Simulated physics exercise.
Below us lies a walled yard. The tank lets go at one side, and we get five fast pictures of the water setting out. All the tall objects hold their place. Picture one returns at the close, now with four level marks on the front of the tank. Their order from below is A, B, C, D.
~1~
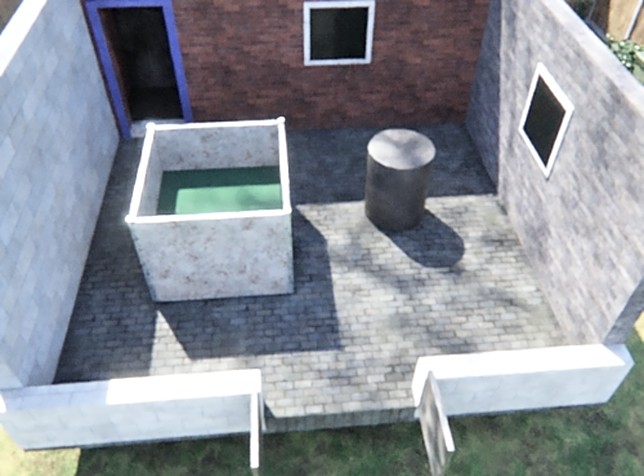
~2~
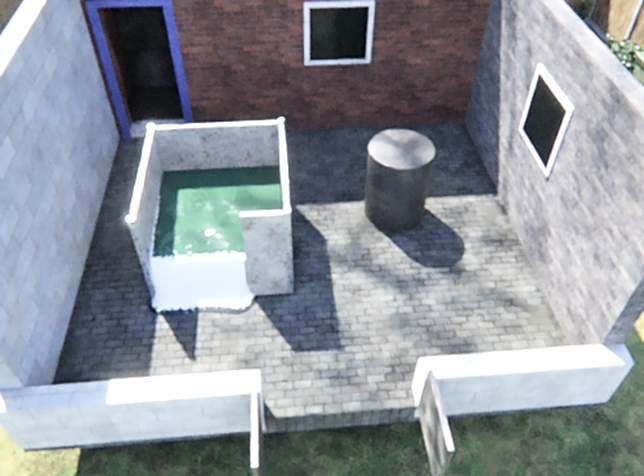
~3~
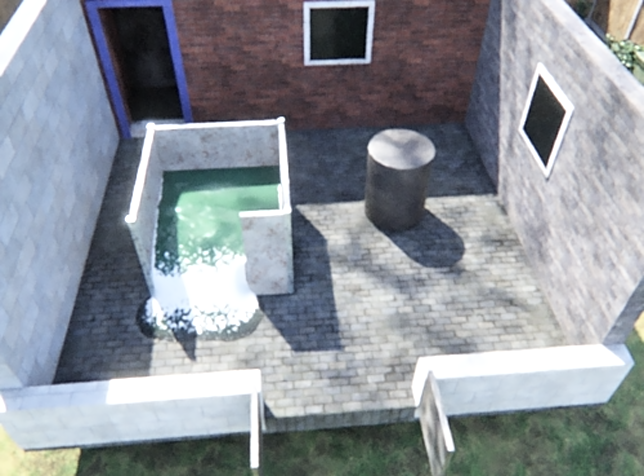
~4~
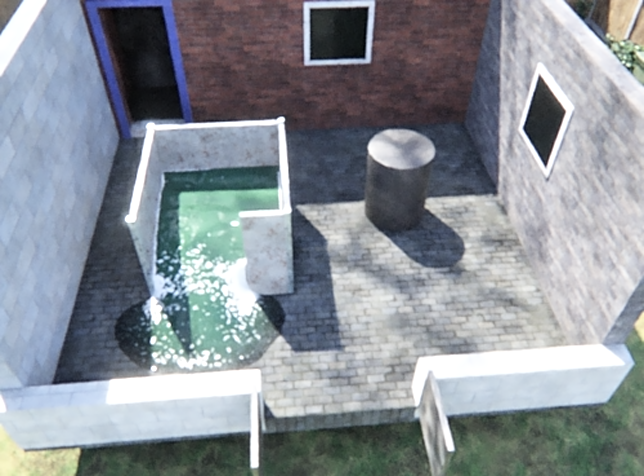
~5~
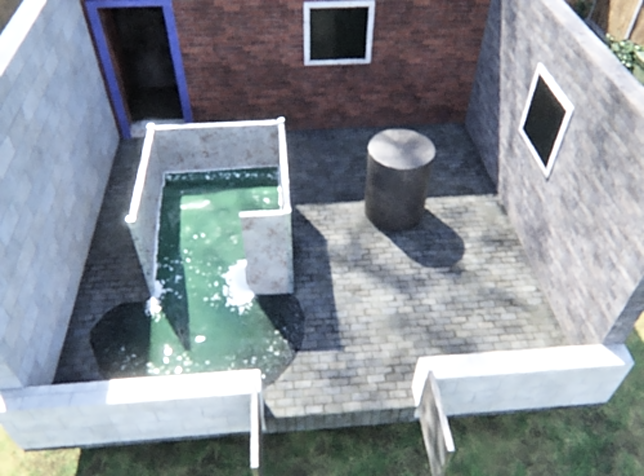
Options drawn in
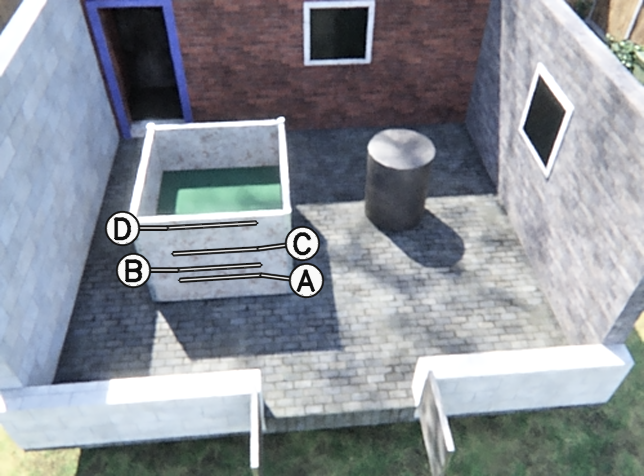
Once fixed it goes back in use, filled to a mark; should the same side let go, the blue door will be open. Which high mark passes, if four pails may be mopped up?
Choose B.
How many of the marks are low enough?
Two.
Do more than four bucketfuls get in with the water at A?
No, that is safe.
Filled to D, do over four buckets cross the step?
Yes.
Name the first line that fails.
Here it is line C.
In white, A at (221, 277); B at (219, 267); C at (216, 251); D at (211, 225); from the bottom up A, B, C, D.
If A is chosen, nothing gets over.
If B is chosen, a bucket or two gets in.
If C is chosen, about 11 bucketfuls get in.
If D is chosen, dozens of bucketfuls pour in.
